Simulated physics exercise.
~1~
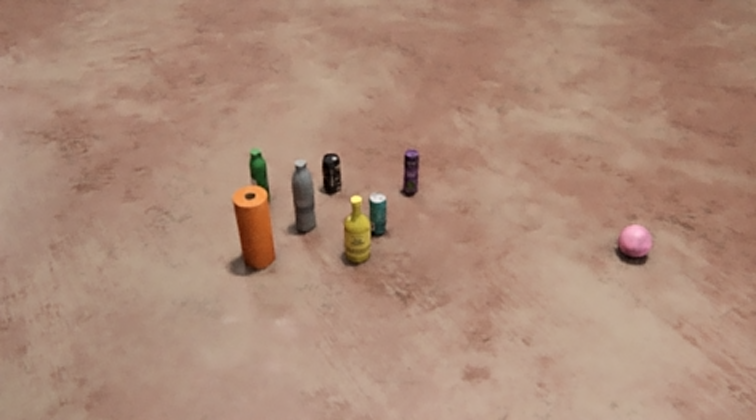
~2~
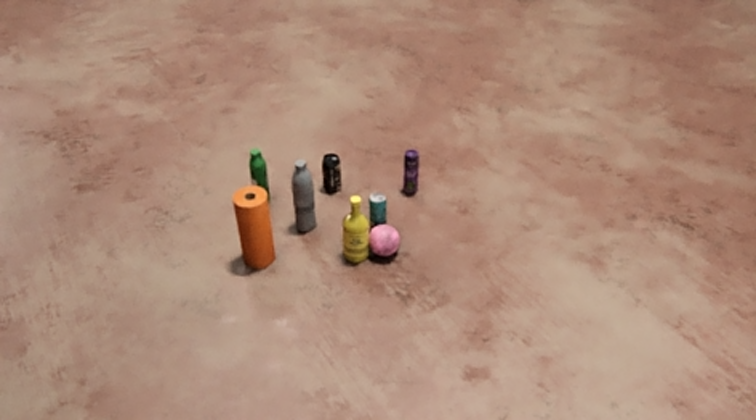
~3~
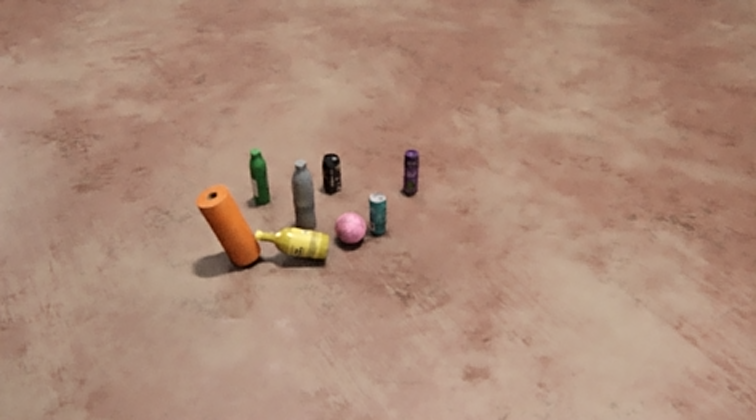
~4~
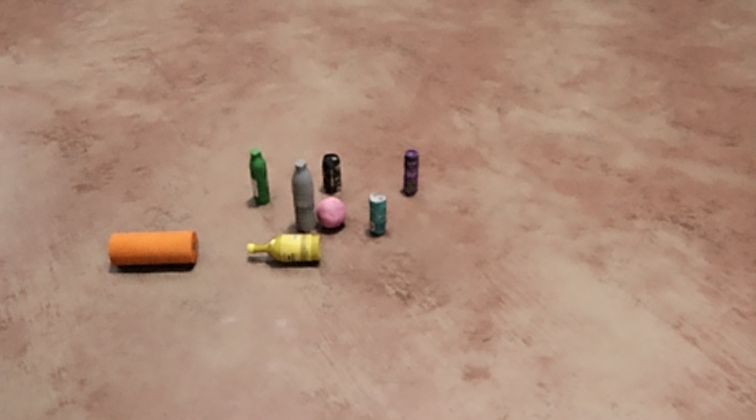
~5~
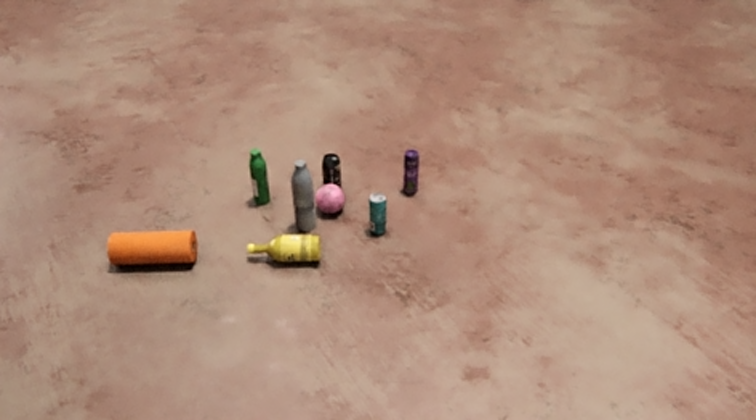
On a mottled pinkish-brown floor, a pink ball rolling left into standing bottles and cans, leaving the yellow bottle and orange roll toppled.
